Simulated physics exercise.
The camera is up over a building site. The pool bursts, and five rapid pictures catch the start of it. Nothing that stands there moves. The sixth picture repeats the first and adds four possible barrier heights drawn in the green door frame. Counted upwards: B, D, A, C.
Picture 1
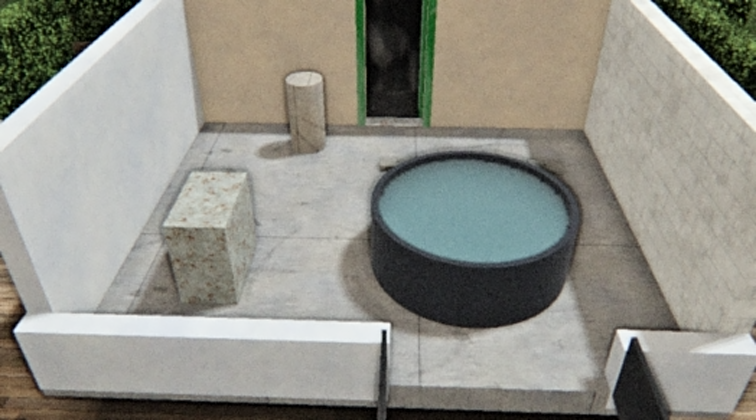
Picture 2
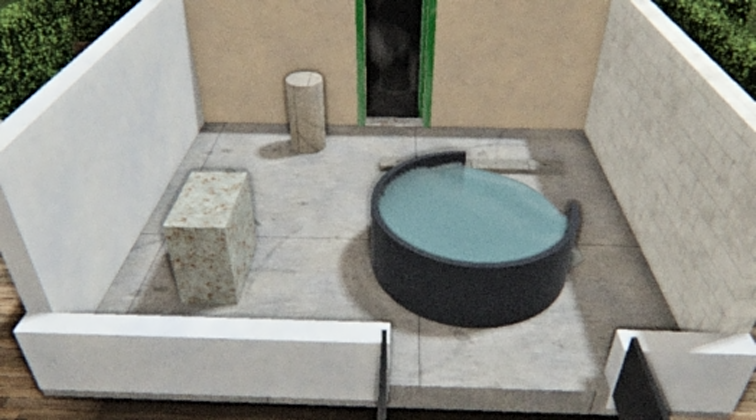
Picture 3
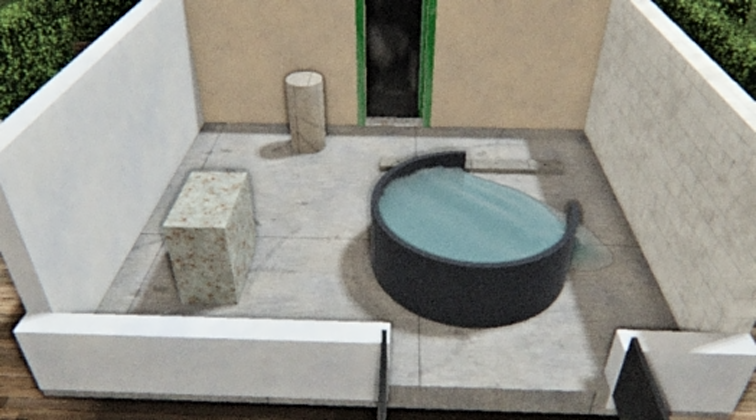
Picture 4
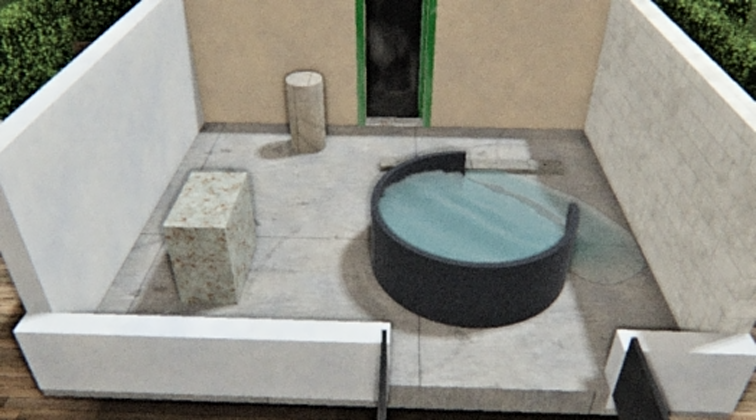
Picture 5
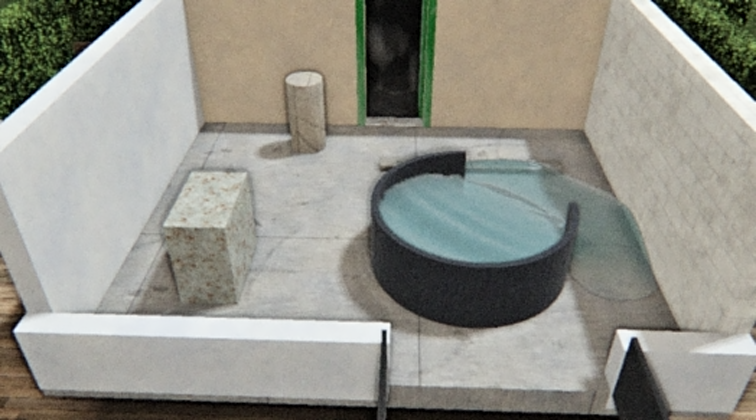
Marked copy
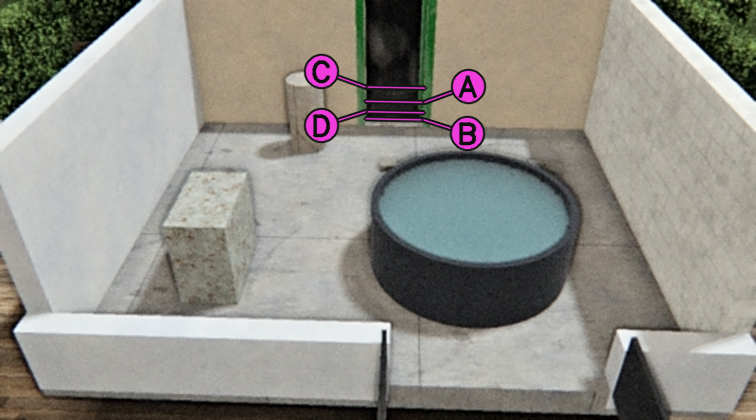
Water sat still in a round dark pool on a walled patio until the back right part of its rim vanished, then it poured out through the gap and spread across the paving toward the right wall.
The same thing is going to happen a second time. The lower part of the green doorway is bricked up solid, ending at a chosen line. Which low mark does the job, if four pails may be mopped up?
The limit is B.
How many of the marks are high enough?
All four.
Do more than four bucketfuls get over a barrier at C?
No.
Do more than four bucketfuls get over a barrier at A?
No, not at all.
On the marked copy, A at (394, 101); B at (394, 119); C at (395, 87); D at (394, 112); from the bottom up B, D, A, C.
With A, nothing gets over.
With B, a splash gets over, under a bucket.
With C, nothing gets over.
With D, nothing gets over.
